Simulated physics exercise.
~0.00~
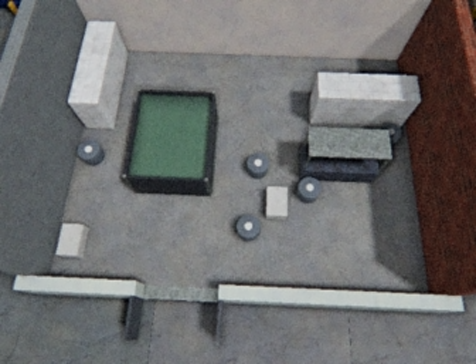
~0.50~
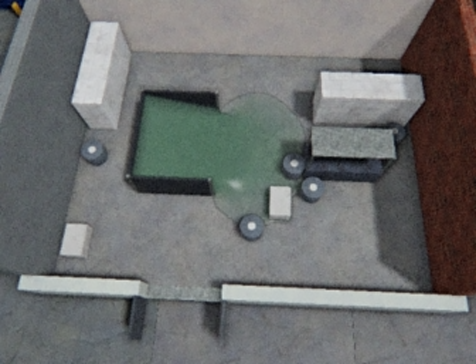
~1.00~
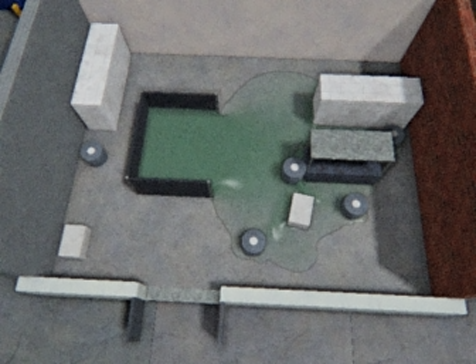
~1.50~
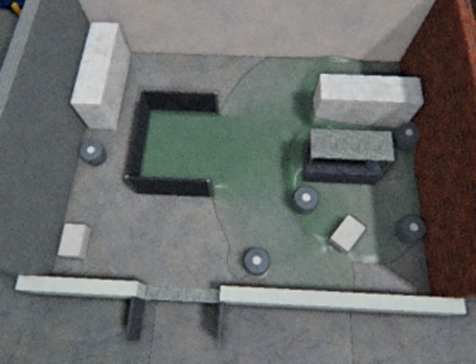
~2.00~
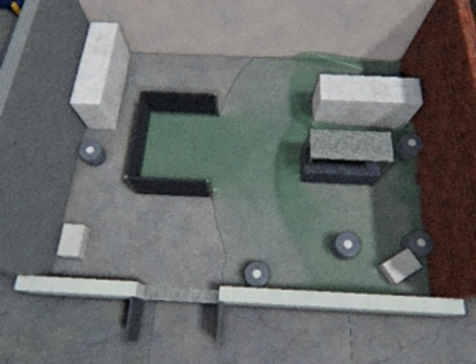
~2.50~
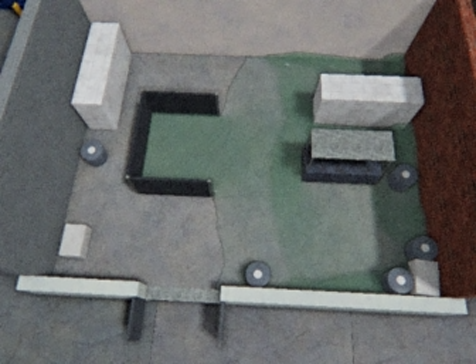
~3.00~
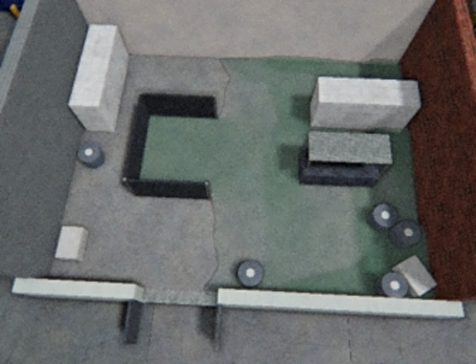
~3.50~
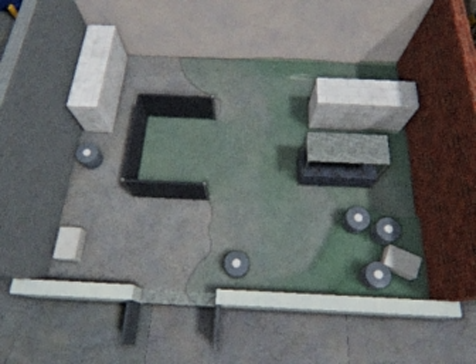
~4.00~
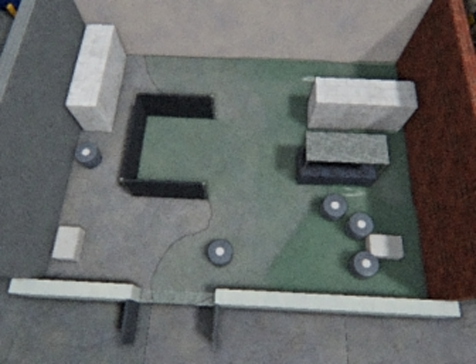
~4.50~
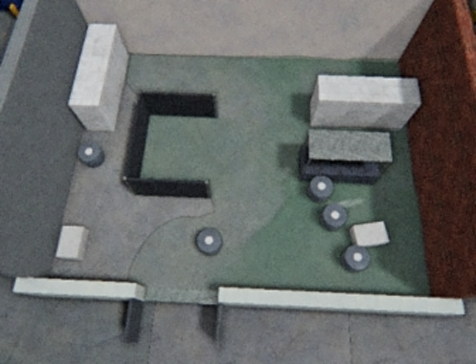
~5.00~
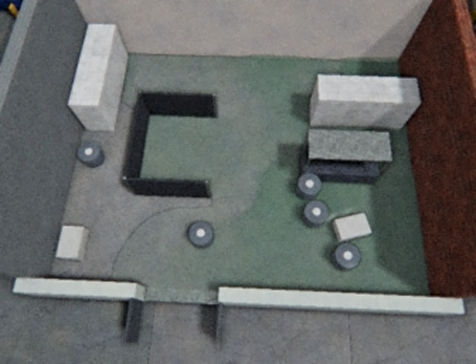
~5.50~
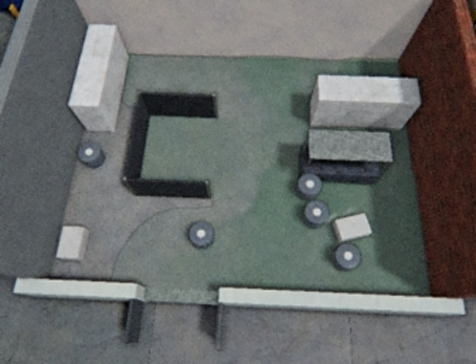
In a walled grey bay, greenish water burst from the right side of a dark tank and spread across the floor, carrying grey tubs and a pale crate to the lower right, before they drifted back left and settled in the shallow flood.
